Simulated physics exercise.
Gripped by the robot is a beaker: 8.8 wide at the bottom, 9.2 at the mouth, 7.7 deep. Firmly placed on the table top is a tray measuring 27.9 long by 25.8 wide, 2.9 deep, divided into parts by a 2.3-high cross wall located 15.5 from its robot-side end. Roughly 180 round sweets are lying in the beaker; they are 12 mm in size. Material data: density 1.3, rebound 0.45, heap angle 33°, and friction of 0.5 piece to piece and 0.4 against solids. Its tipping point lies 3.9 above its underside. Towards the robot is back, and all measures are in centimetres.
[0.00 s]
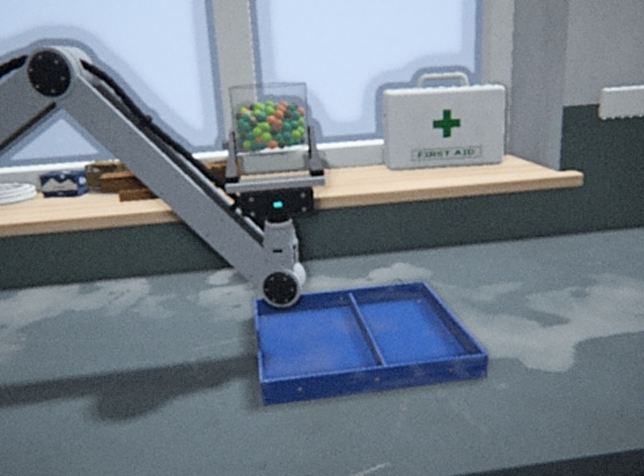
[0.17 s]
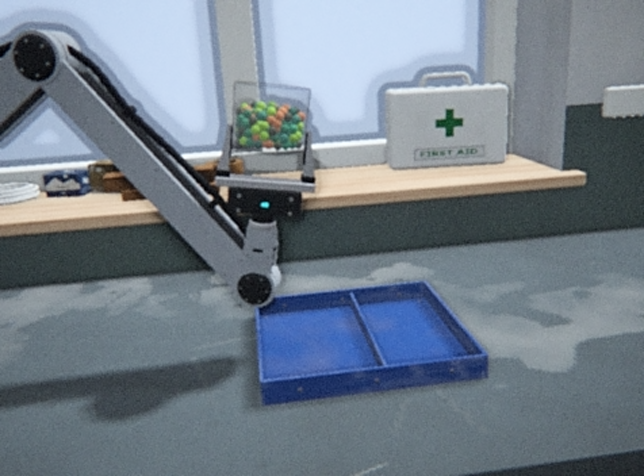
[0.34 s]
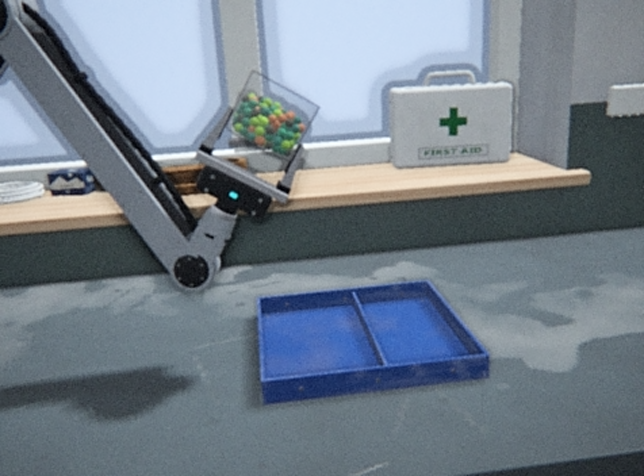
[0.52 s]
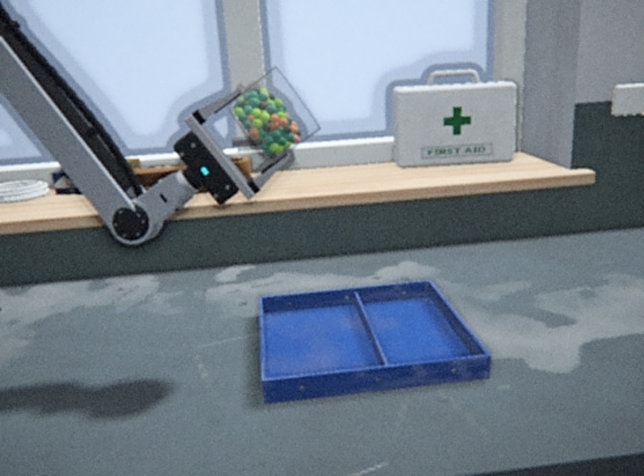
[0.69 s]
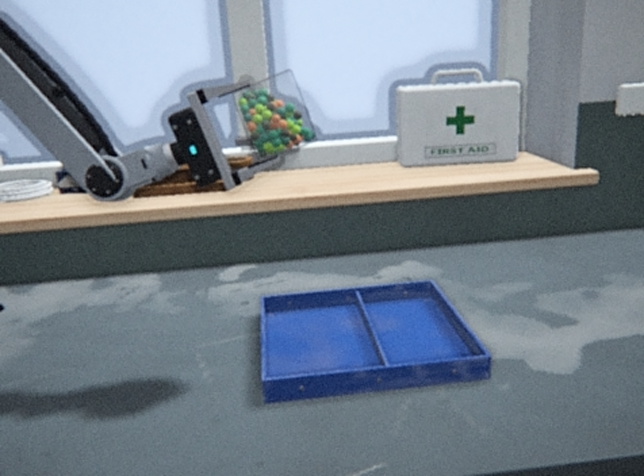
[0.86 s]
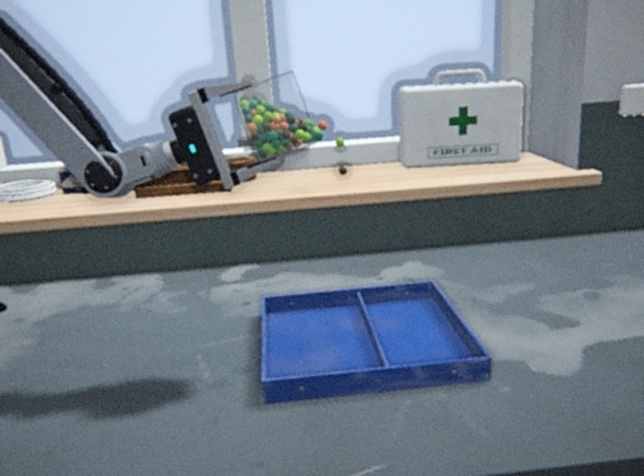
Robotic arm drawing back to the left and tilting a clear beaker of colourful round sweets rightward, a couple dropping out.
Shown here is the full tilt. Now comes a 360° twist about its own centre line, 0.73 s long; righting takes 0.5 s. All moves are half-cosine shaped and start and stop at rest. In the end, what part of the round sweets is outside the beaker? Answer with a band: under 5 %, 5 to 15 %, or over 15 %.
Over 15 %.
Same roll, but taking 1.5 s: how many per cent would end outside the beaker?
About 35 %.
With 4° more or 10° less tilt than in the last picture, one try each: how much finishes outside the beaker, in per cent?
35 % and 5 %.
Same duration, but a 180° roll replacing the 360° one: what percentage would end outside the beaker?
Around 20 %.
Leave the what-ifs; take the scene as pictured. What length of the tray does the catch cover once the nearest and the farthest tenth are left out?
About 18 centimetres.
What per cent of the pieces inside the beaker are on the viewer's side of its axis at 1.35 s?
Front-half share of contents: Approx. 35 per cent.
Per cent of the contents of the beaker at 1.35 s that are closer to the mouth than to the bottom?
Close to 35 per cent sits in the mouth half.
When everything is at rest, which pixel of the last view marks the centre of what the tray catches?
Near (363, 331).
After 1.35 s, tipped 75°, highest piece 37 above the table; 156 in the beaker, 8 in the robot-side part, 2 in the far-side part, 1 on the table or floor, 10 in flight or on a rim.
After 1.84 s, tipped 37°, highest piece 34 above the table; 137 in the beaker, 22 in the robot-side part, 10 in the far-side part, 1 on the table or floor, 7 in flight or on a rim.
After 2.29 s, upright, highest piece 37 above the table; 137 in the beaker, 22 in the robot-side part, 16 in the far-side part, 2 on the table or floor.
After 2.99 s, upright, highest piece 37 above the table; 137 in the beaker, 22 in the robot-side part, 16 in the far-side part, 2 on the table or floor.
In the end, 137 in the beaker, 22 in the robot-side part, 16 in the far-side part, 2 on the table or floor. That is 23 % outside the beaker.
